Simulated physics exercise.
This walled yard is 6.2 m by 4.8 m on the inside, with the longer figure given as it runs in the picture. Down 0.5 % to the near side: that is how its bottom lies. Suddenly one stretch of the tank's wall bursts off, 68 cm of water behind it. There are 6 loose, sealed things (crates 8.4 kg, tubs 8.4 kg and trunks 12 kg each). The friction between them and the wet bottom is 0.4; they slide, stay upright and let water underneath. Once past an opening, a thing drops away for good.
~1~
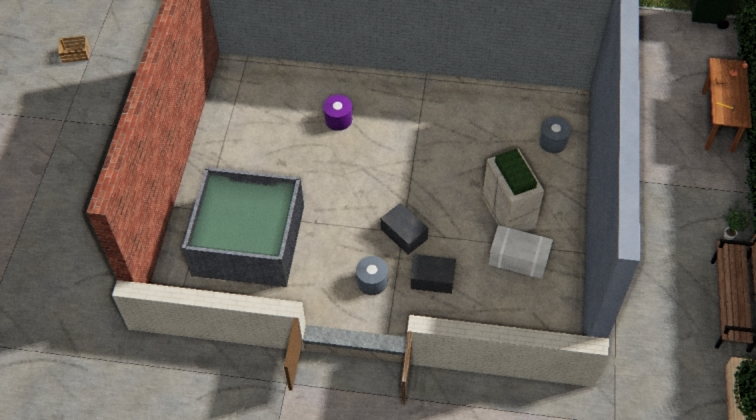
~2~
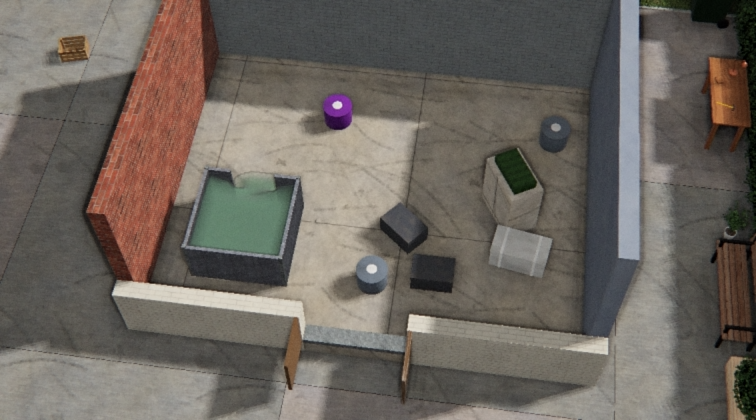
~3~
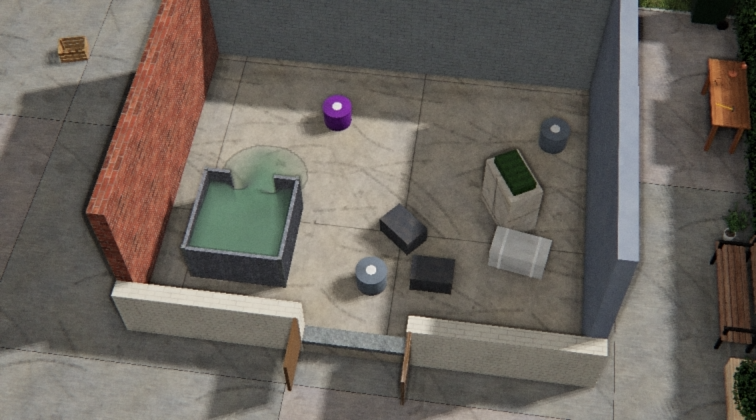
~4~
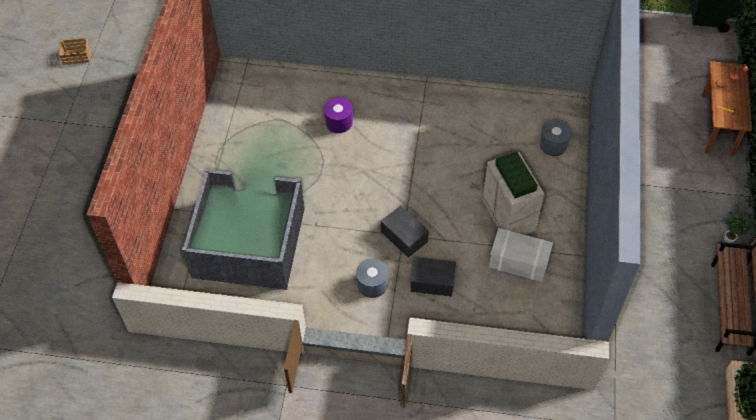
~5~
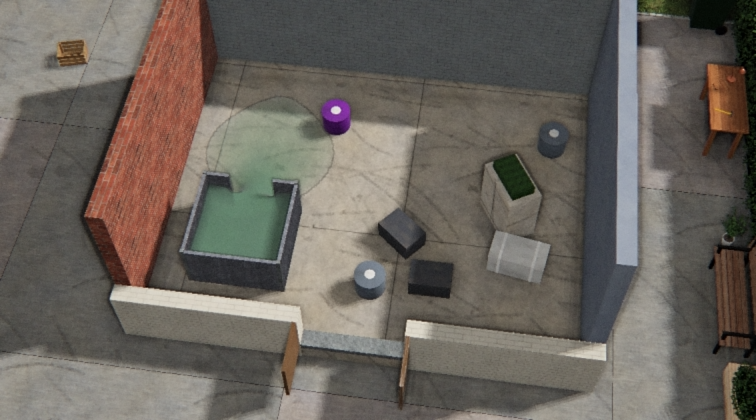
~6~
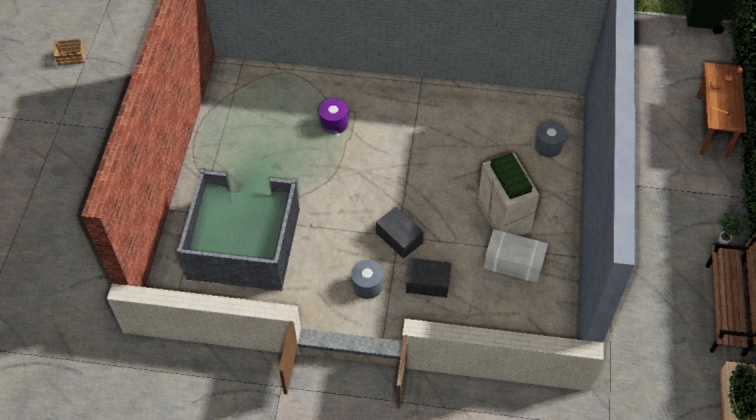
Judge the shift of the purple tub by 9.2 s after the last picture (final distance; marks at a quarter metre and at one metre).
The move is big.
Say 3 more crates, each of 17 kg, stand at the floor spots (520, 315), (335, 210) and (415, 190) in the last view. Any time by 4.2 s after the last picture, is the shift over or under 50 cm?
Note, same order as listed: Inside the limit, inside the limit, inside the limit.
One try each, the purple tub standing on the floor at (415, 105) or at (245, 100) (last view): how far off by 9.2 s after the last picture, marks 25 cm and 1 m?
From the first spot it goes a long way, and from the second it goes a long way.
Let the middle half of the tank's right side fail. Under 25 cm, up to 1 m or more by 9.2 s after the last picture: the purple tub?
Result: The purple tub remains where it was.
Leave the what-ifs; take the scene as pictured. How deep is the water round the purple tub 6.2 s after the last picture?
9 cm or so.
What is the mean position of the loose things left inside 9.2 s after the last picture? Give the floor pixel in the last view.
They're centred close to (439, 268).
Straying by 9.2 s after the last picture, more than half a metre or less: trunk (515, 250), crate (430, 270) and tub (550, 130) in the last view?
Results in listed order: Exceeds / falls short / exceeds.
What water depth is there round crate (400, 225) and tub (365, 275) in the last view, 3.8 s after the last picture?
I'd estimate 0 cm for the first and 0 cm for the second.
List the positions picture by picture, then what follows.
The first frame shows the purple tub at (338, 106) rests on the ground; water covers 1.7 m2; 0 of 6 have shifted.
The second frame shows the purple tub at (337, 105) rests on the ground; 2.1 m2 under water; 0 of 6 have shifted.
The third frame shows the purple tub at (337, 106), on the bottom; water covers 2.8 m2; 0 of 6 have shifted.
The fourth frame shows the purple tub at (338, 109), on the bottom; 3.6 m2 under water; 0 of 6 have shifted.
The fifth frame shows the purple tub at (336, 111), on the bottom; water covers 4.7 m2; 0 of 6 have shifted.
The sixth frame shows the purple tub at (333, 110) rests on the ground; water covers 6.2 m2; 0 of 6 have shifted.
Then, 1.2 s after the last picture the purple tub is near (401, 71), 1.3 m from its start, afloat; 0 of 6 are out; 1 afloat.
Then, 3.8 s after the last picture the purple tub is near (550, 108), 3.4 m from its start, afloat; 0 of 6 are out; 1 afloat.
Then, 6.2 s after the last picture the purple tub is near (570, 130), 3.7 m from its start, afloat; 0 of 6 are out; 1 afloat.
Then, 9.2 s after the last picture the purple tub is near (571, 172), 3.8 m from its start, afloat; 0 of 6 are out; 4 afloat.
